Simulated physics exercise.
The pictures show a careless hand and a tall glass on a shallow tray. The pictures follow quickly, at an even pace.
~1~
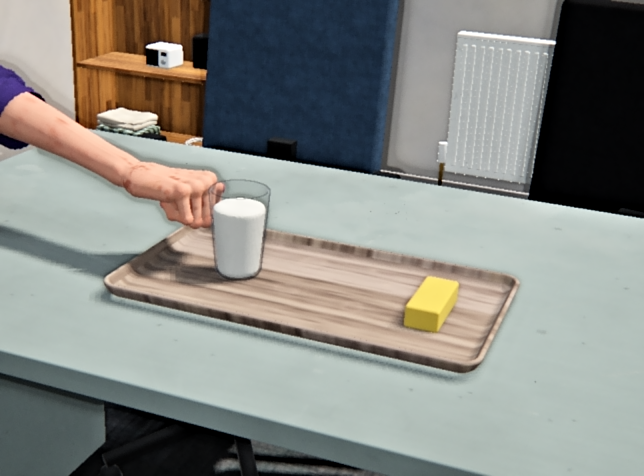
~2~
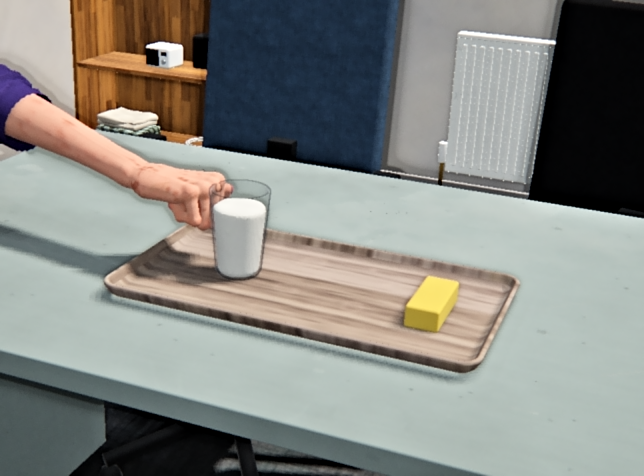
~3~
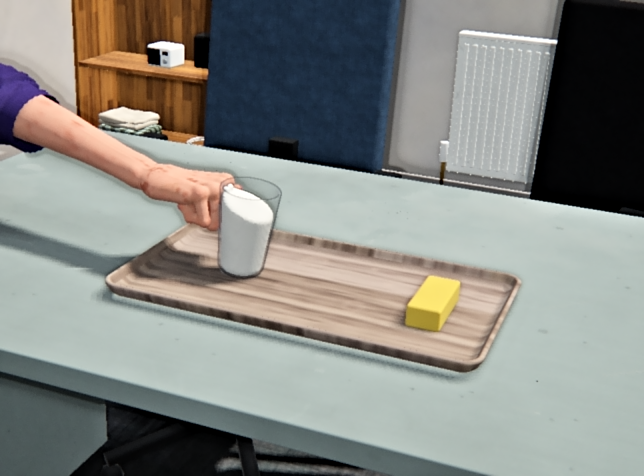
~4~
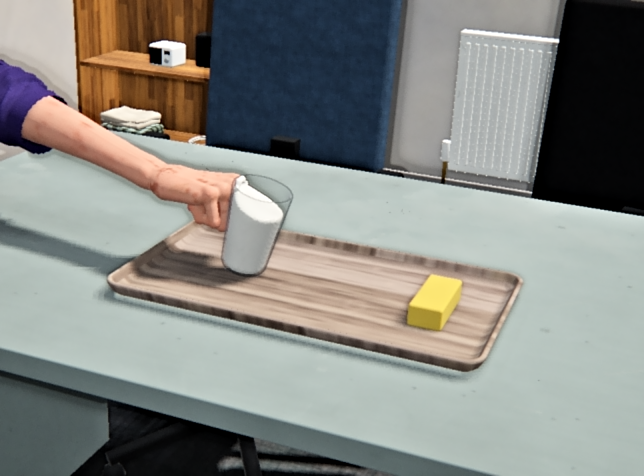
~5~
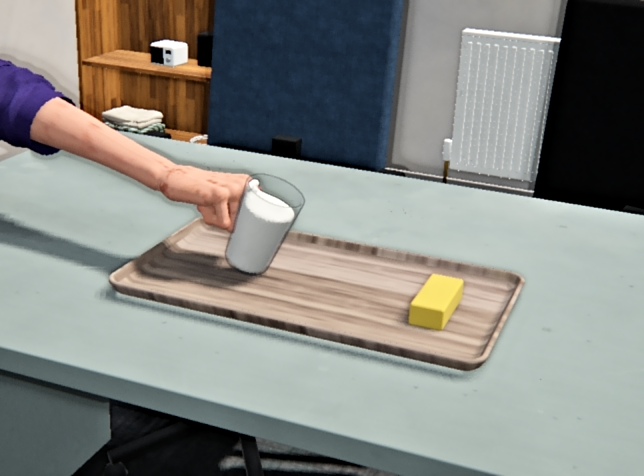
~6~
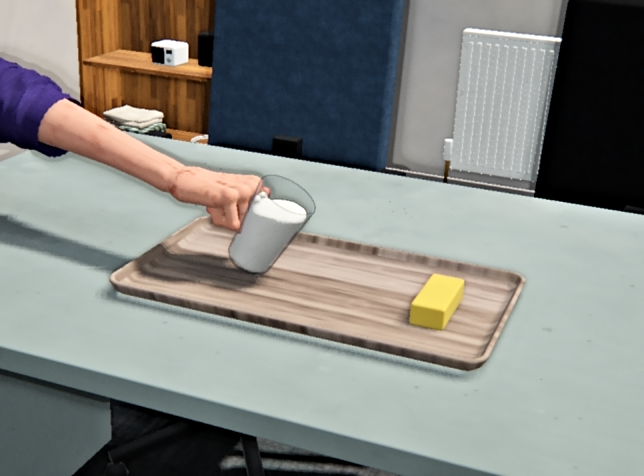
A hand reaching in from the left, its arm in a purple sleeve, holds a tall clear glass of white liquid on a shallow wood-grain tray, seen from slightly above. The tray rests on a pale grey-green table with a yellow block at its right, before a dark blue panel, wooden shelves and a white radiator. At first still, the glass then leans steadily rightward as the hand moves with it, the liquid shifting inside, while the view drifts very slightly.
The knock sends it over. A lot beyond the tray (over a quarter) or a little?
After the fall under a quarter gets off the tray.
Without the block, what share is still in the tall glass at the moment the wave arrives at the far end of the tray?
Near 45 %.
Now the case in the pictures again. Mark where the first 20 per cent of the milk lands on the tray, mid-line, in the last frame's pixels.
Near (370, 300).
A moment on, the tall glass is falling and 96 per cent is in the glass, 0 on the tray and 4 above or beyond its rim.
Next, the tall glass lies on its side and 61 per cent is in the glass, 22 on the tray and 17 above or beyond its rim.
Then the tall glass lies on its side and 32 per cent is in the glass, 44 on the tray and 24 above or beyond its rim.
Later the tall glass lies on its side and 16 per cent is in the glass, 74 on the tray and 9 above or beyond its rim.
Finally, 91 per cent is held by tray and glass, 9 is off the tray.
